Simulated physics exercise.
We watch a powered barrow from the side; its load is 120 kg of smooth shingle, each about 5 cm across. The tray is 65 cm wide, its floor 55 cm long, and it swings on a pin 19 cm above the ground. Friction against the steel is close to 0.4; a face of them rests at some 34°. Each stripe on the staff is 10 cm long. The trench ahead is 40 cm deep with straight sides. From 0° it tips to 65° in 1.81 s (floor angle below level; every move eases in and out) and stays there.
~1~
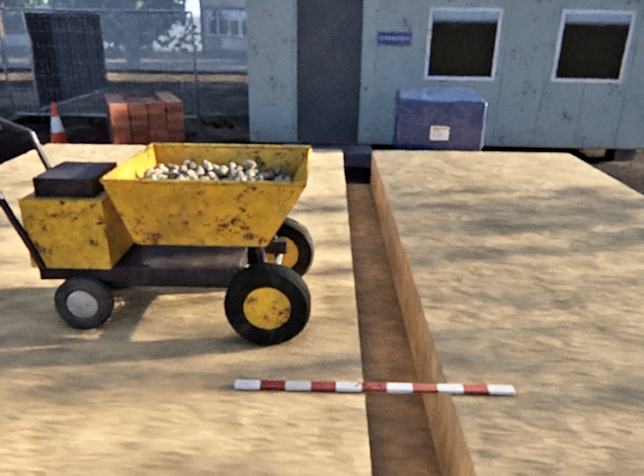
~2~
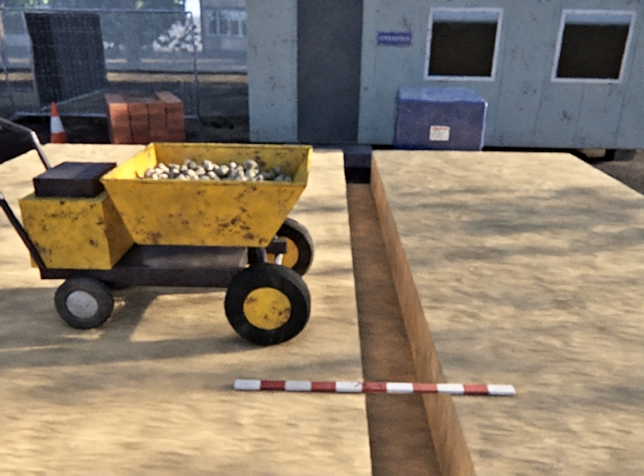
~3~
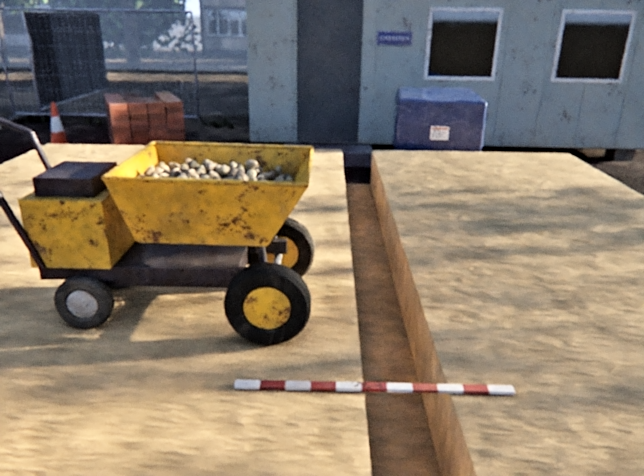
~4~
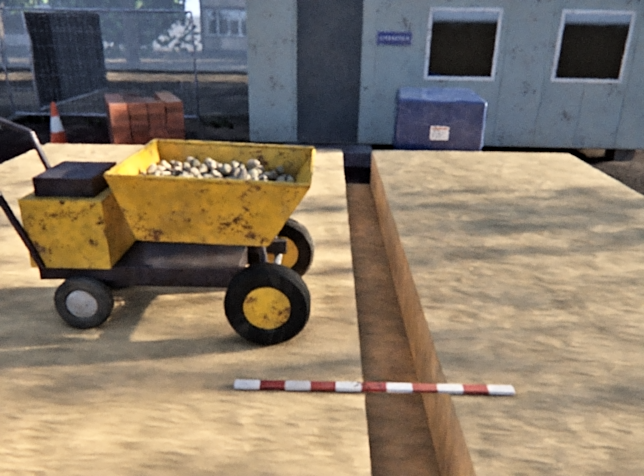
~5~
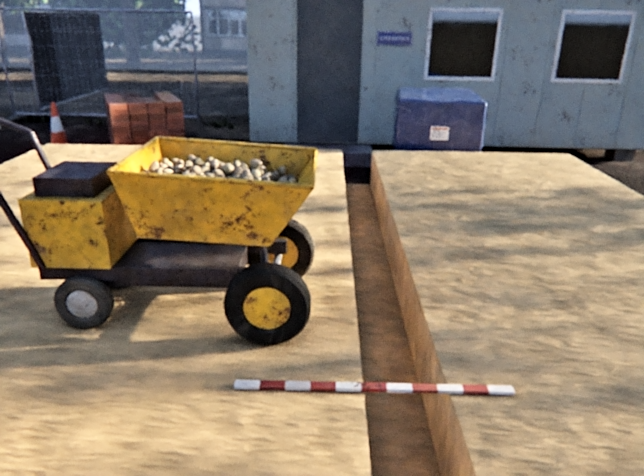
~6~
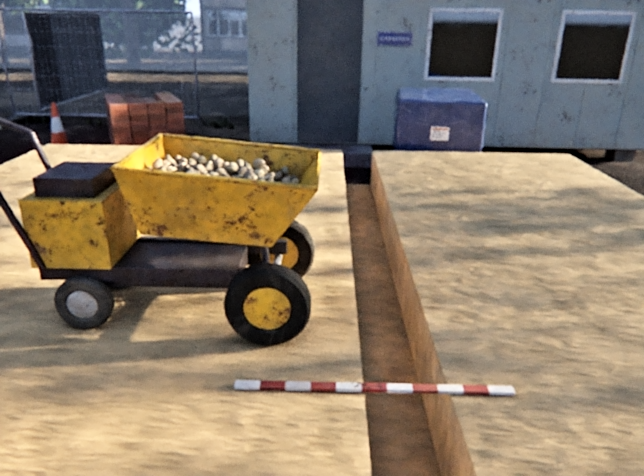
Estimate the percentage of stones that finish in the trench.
About 53 per cent.
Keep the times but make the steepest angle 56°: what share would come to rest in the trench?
Then about 30 per cent.
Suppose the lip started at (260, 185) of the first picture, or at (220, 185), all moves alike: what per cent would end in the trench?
Near 85 per cent from the first place, 65 from the second.
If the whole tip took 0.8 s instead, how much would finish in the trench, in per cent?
It would be near 35 per cent.
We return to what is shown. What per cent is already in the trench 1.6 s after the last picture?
Some 15 per cent.
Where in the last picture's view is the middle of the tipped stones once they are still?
Their middle is at about (408, 363).
Then, 1.1 s after the last picture the floor is at 55°, 100 % in the tray; the foremost stones are at (402, 254).
Then, 1.6 s after the last picture the floor is at 65°, 67 % in the tray, 15 % in the trench, 18 % past the trench; the foremost stones are at (485, 311).
Then, 2.0 s after the last picture the floor is at 65°, 45 % in the tray, 24 % in the trench, 31 % past the trench; the foremost stones are at (544, 315).
Then, 3.9 s after the last picture the floor is at 65°, 16 % in the tray, 53 % in the trench, 31 % past the trench; the foremost stones are at (584, 326).
